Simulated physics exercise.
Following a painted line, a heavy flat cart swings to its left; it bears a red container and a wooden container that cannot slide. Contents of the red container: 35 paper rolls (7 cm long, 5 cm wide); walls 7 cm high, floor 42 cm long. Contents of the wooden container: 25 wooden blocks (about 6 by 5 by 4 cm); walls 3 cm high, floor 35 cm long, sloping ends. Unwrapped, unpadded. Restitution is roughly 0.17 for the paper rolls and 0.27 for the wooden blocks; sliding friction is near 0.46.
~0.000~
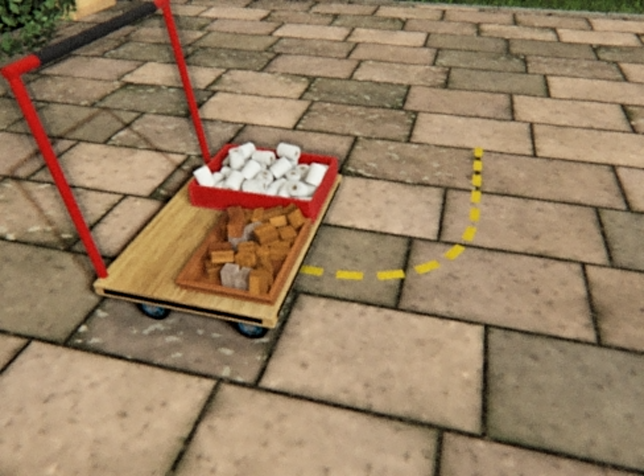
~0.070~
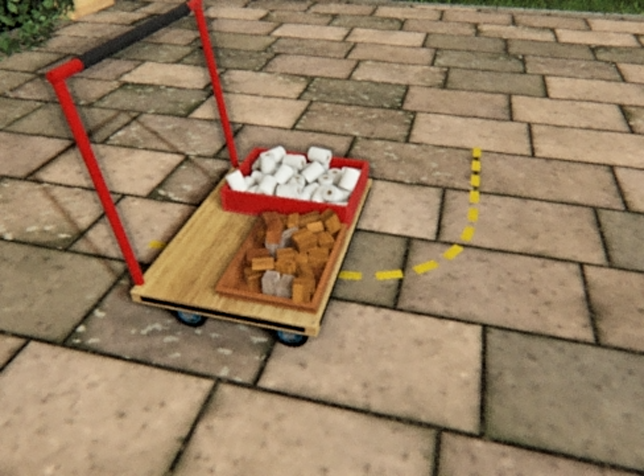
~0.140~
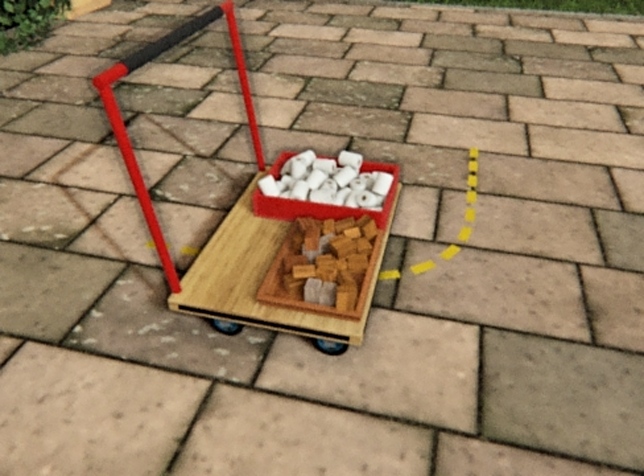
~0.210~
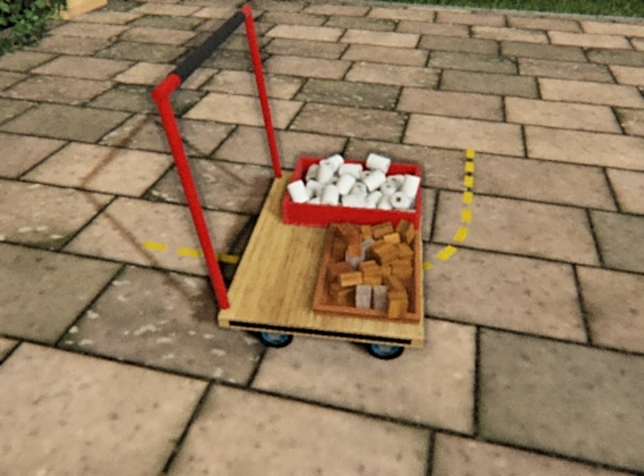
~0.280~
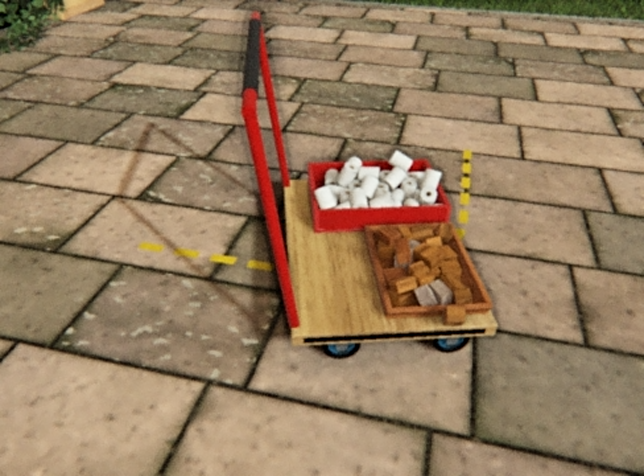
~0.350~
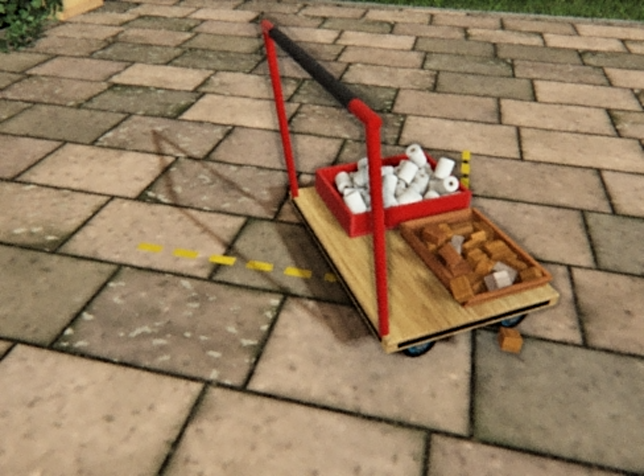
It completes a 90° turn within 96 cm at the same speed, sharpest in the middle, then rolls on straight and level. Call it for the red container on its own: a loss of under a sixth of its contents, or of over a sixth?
Under a sixth.
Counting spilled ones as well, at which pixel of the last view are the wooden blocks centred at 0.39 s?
Centre approx. (502, 246).
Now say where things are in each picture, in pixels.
In the first picture (places track the rim corner closest to us here, unless another is named; the camera pans a little), red container (by its farthest rim corner) (229, 145); wooden container (270, 295); heading changed by 0°, 0 cm rolled; all still inside.
The second picture shows red container (257, 148); wooden container (314, 303); heading changed by 0°, 13 cm rolled.
The third picture shows red container (285, 152); wooden container (358, 312); heading changed by 0°, 25 cm rolled.
The fourth picture shows red container (303, 158); wooden container (419, 314); heading changed by 6°, 38 cm rolled.
The fifth picture shows red container (312, 163); wooden container (489, 303); heading changed by 19°, 50 cm rolled; 1 out, the lowest block at (454, 316).
The sixth picture shows red container (319, 170); wooden container (549, 275); heading changed by 35°, 63 cm rolled; 2 out, the lowest block at (510, 340).
After 0.39 s, the red container has all 35 and the wooden container is down by 5 of 25.
After 0.50 s, the red container has all 35 and the wooden container is down by 7 of 25.
After 0.66 s, the red container has all 35 and the wooden container is down by 10 of 25.
Outcome (at 1.12 s), the red container has all 35 and the wooden container is down by 10 of 25. Asked share, 0 of 35, 0 per cent.
